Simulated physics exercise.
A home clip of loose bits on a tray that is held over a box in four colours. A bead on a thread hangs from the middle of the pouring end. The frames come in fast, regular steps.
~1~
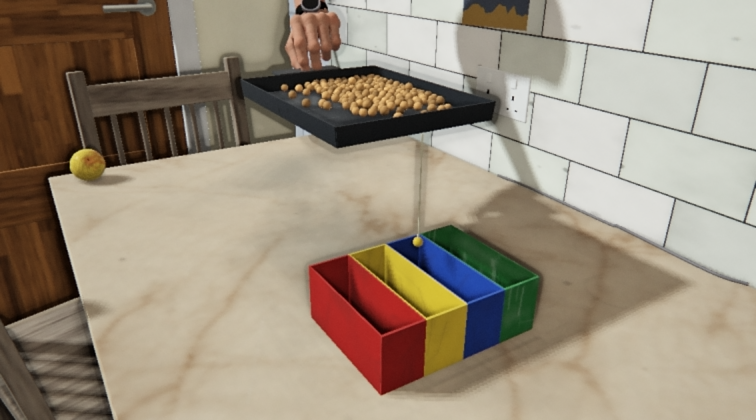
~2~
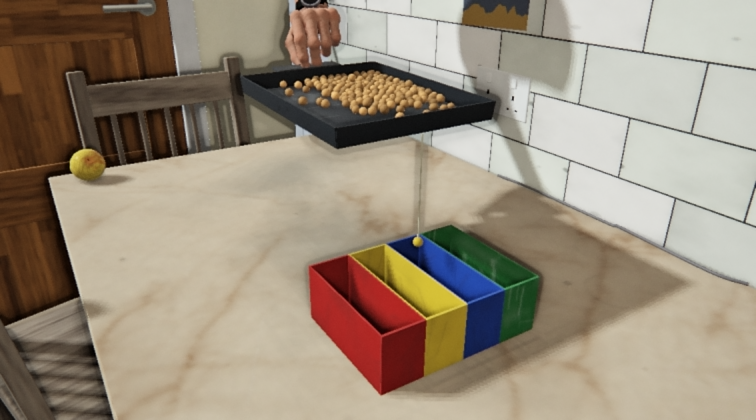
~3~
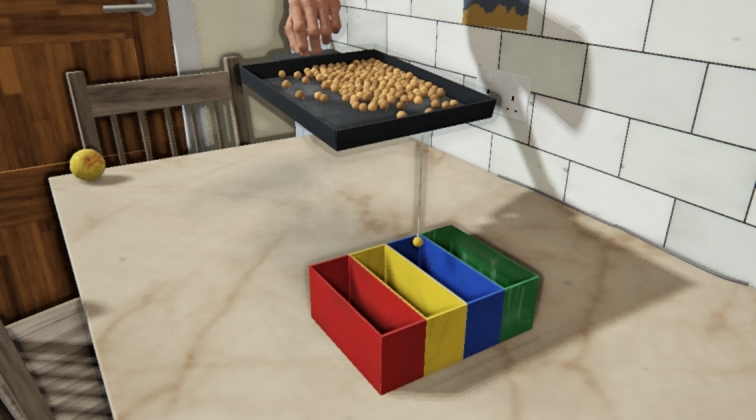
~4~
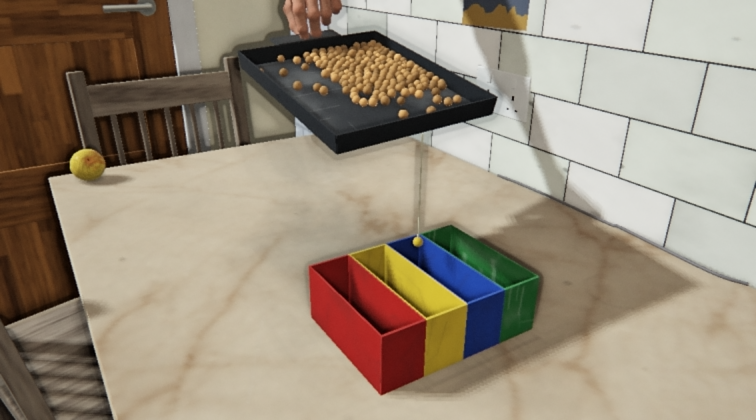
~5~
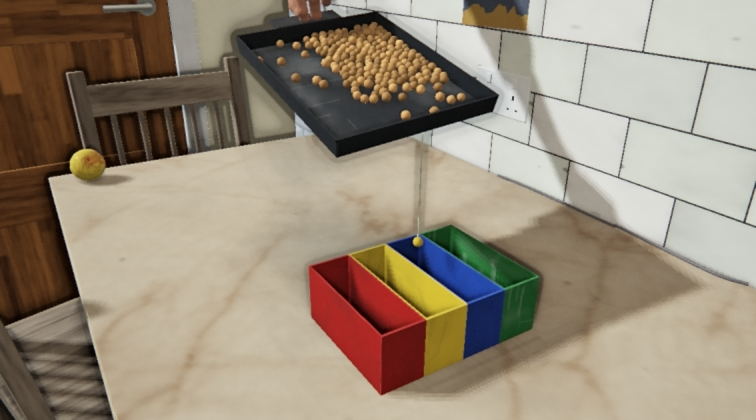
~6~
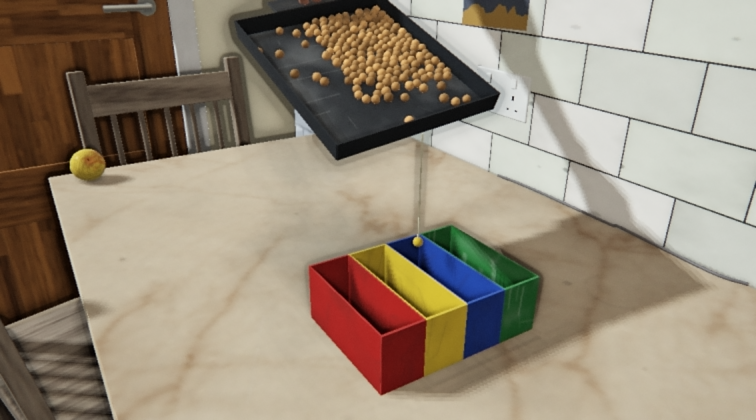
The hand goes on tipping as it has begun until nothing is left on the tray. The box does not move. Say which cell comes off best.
The red cell gets the most.
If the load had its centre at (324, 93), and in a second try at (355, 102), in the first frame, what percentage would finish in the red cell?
Near 60 % and 60 %.
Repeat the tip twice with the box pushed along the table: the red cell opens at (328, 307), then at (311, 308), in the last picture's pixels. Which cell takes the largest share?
The first try: That yellow cell. The second: The yellow cell.
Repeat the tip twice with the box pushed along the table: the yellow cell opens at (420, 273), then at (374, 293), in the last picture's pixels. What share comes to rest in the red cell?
Roughly 30 per cent, and 20 per cent.
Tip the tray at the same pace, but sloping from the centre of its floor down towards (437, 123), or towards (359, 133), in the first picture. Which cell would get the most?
In turn: The green one; the red cell.
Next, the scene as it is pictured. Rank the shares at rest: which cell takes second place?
In second place: The yellow one.
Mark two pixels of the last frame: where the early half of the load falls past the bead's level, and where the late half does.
The first part at (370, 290); the rest at (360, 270).
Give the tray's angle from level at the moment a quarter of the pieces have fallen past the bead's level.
Around 80° of tilt.
Soon after the last picture, tray tipped steeply; most on the tray; a stray few in the red cell; about a quarter falling or outside the box.
A little later, tray tipped past a quarter turn; about a third on the tray; about a quarter in the red cell; a small part in the yellow cell; a stray few in the blue cell; about a third falling or outside the box.
Later still, tray tipped past a quarter turn; about half in the red cell; about a quarter in the yellow cell; about a third falling or outside the box.
By the end, tray tipped past a quarter turn; about half in the red cell; about a quarter in the yellow cell; none in the blue cell; none in the green cell; about a third outside the box.
